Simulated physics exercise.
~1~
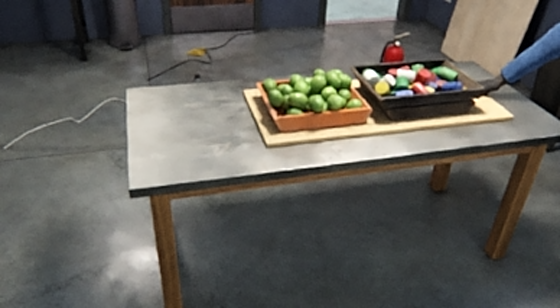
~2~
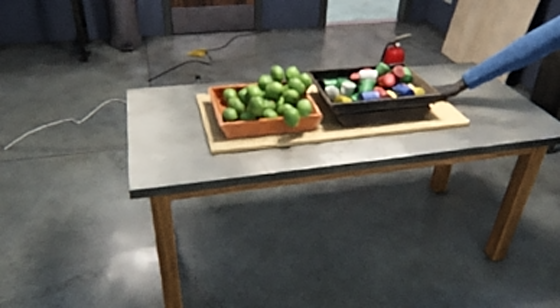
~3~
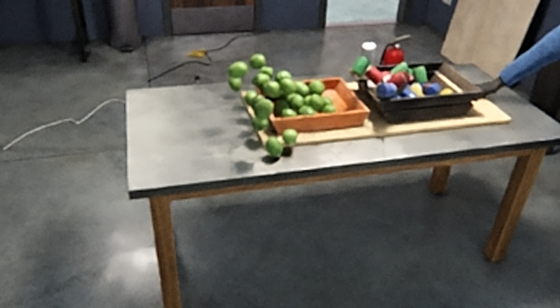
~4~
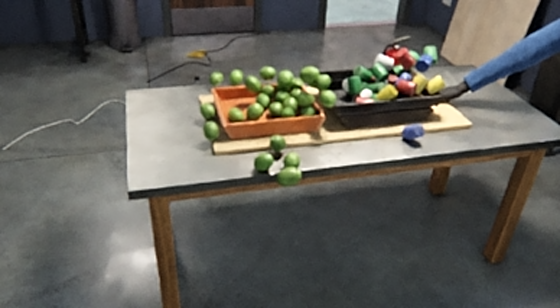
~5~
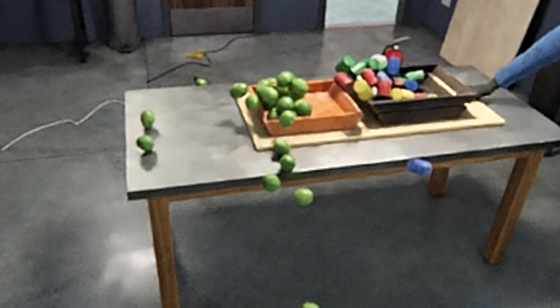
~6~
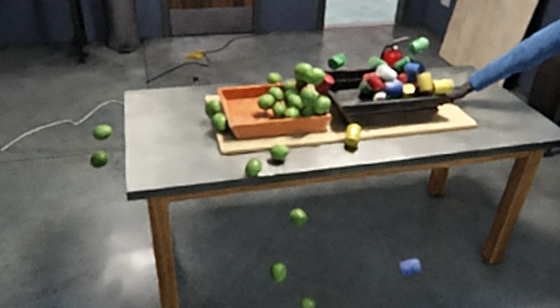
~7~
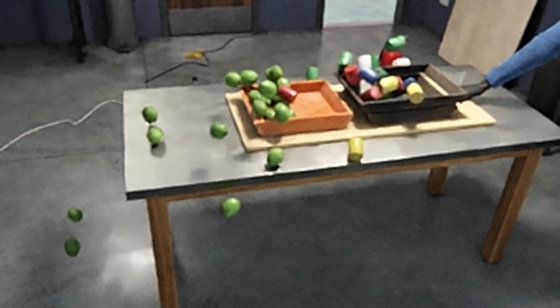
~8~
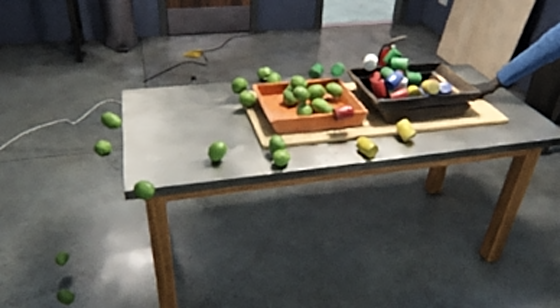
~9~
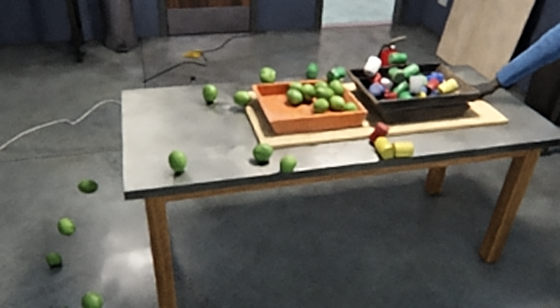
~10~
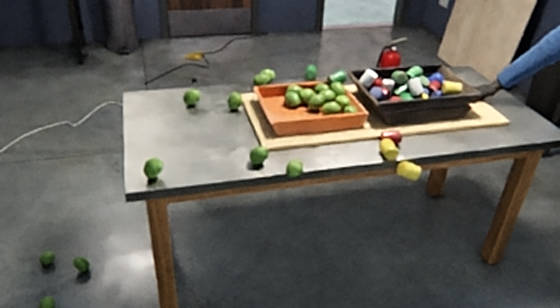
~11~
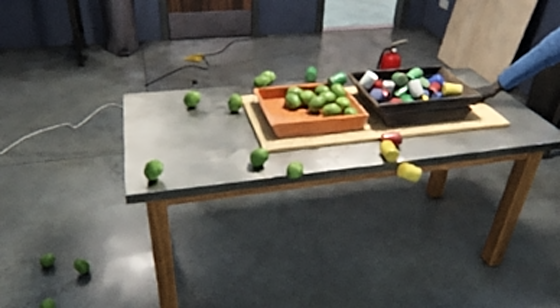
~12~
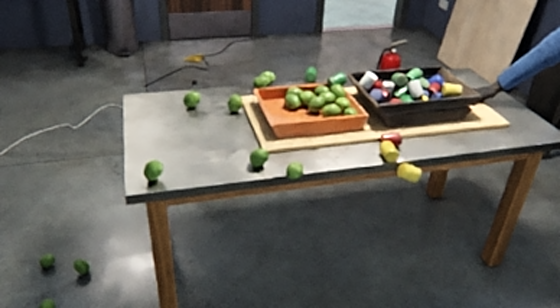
Limes and colourful jars spill from two crates as a board slides back and forth, then rests.
